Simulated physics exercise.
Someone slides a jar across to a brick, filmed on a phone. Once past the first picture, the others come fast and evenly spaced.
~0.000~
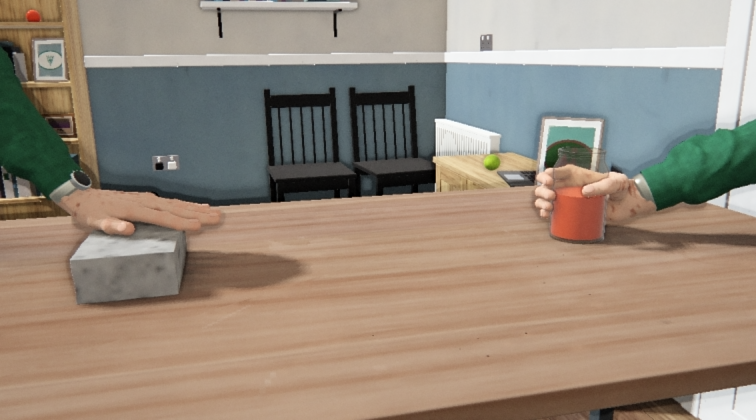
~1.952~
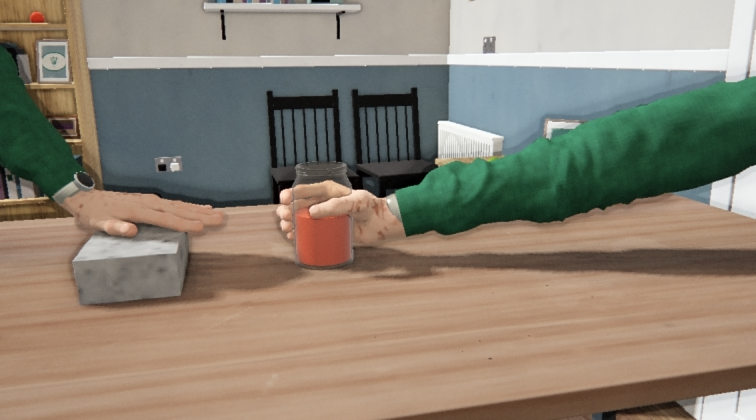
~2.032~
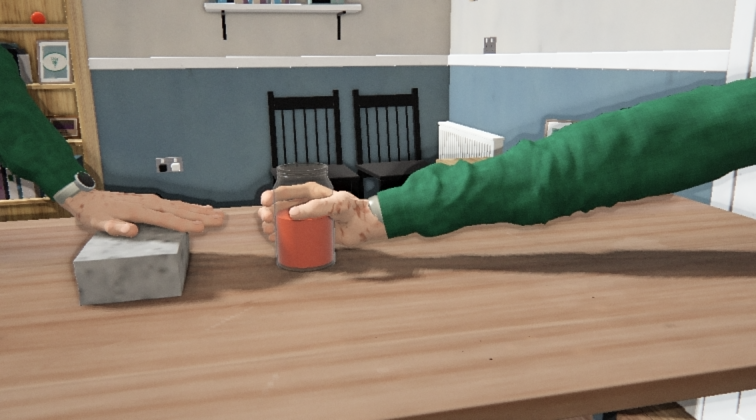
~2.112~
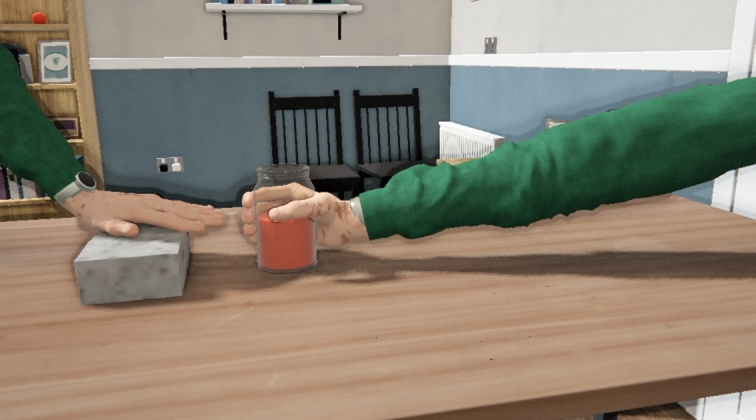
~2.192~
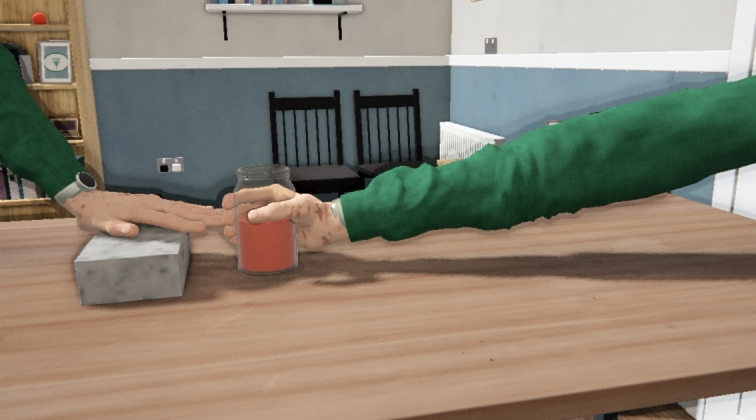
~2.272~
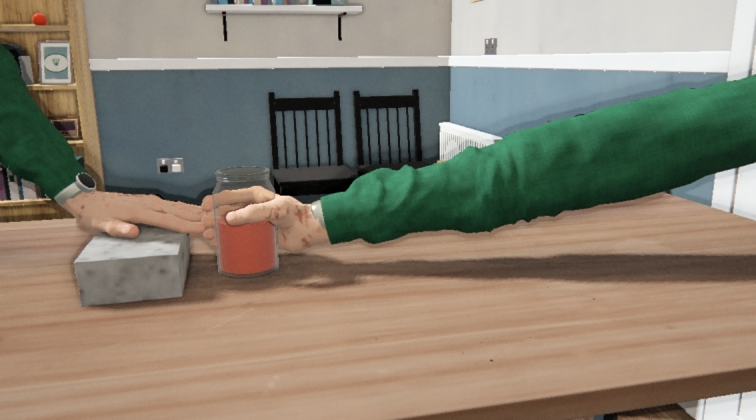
In a room with blue and pale walls, seen from across a wooden table, two black chairs stand at the back beside a wooden shelf on the left. A green-sleeved hand rests on a grey brick at left, while another grips a glass jar half full of red at right. That hand slides the jar left across the table toward the brick, while the brick stays put.
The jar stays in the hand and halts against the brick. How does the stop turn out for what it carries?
I bet the liquid will not escape when it halts.
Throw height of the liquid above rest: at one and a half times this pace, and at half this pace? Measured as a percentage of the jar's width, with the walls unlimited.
It climbs to 50 per cent first and to 15 per cent second.
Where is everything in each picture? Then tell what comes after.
In the first picture, at rest; jar (579, 192) about half full; brick (136, 254).
In the second picture, under way; jar about half full, surface at (322, 212).
In the third picture, on by 20 px; jar (304, 213) about half full.
In the fourth picture, on by 20 px; jar about half full, surface at (286, 215).
In the fifth picture, on by 20 px; jar (266, 216) about half full.
In the sixth picture, on by 20 px; jar about half full, surface at (246, 219); brick (140, 257).
Around 2.4 s, the jar meets the brick.
Around 2.4 s, the tomato juice surges up the wall; the wave climbs under half way to the rim.
Around 3.8 s, the jar stands at the brick; none is lost.
